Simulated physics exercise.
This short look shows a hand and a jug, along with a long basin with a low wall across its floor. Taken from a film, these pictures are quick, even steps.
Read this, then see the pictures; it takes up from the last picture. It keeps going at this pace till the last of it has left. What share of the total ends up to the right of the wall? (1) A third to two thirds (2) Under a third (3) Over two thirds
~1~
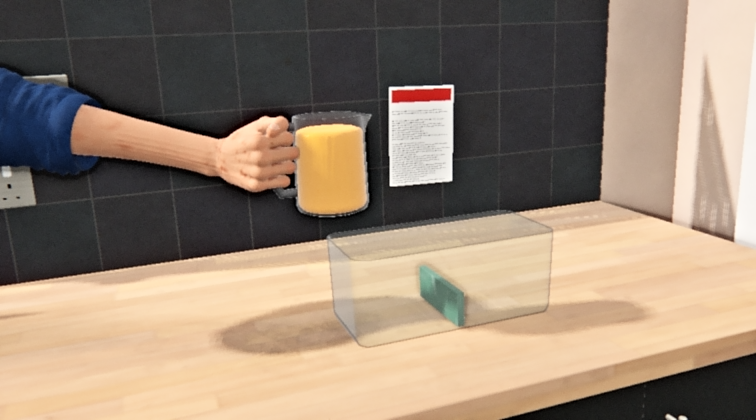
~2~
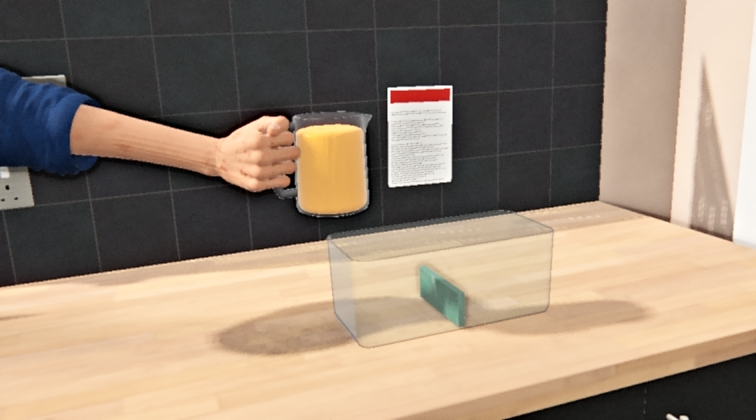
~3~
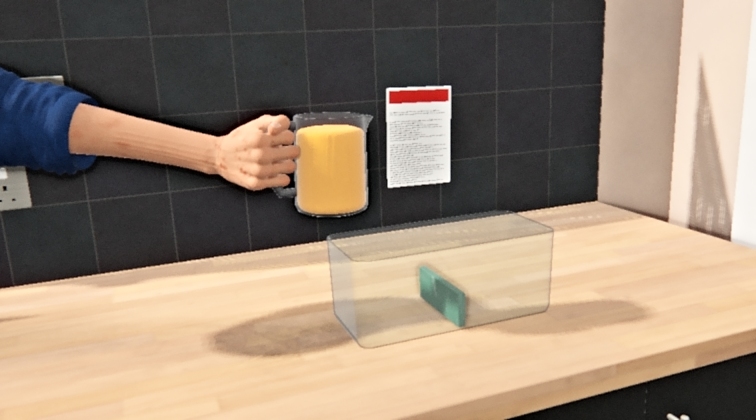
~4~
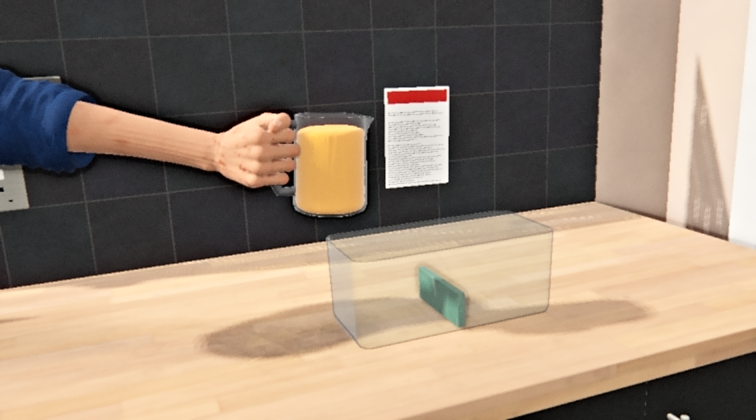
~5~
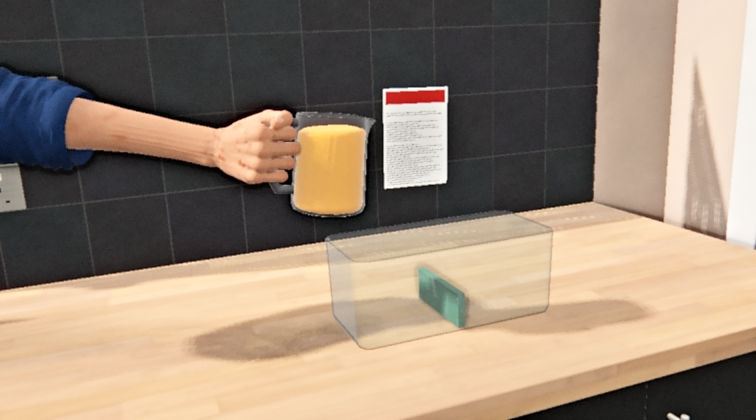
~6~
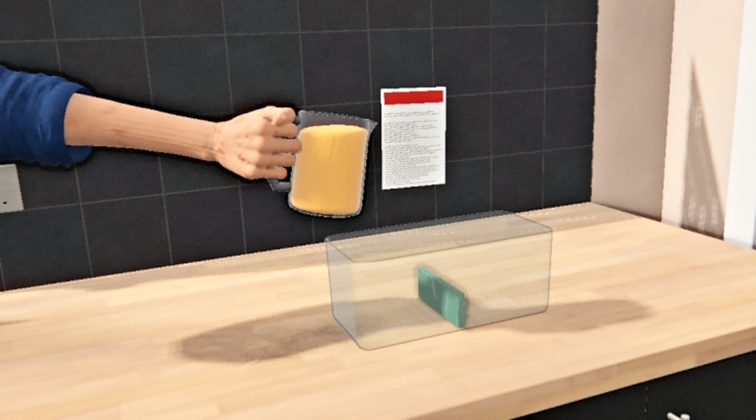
2, under a third.
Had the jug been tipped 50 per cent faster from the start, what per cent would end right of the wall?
Near 5 in a hundred.
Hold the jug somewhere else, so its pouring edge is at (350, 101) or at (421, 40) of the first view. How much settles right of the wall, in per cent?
It would come to near 5 per cent, and then near 95 per cent.
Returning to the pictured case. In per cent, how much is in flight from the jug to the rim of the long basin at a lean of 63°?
Roughly 10 in a hundred.
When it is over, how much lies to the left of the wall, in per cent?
Around 85 %.
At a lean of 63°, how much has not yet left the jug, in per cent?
Remaining fraction: Approx. 85 %.
A moment on, the jug is tipped part way and 86 per cent is still to pour, 3 is left of the wall and 0 right of it.
Next, the jug is tipped right over and 34 per cent is still to pour, 37 is left of the wall and 11 right of it.
Then the jug is tipped right over and 2 per cent is still to pour, 80 is left of the wall and 13 right of it.
Later the jug is tipped right over and 0 per cent is still to pour, 84 is left of the wall and 14 right of it.
Finally, 84 per cent lies left of the wall, 14 right of it and 1 outside.
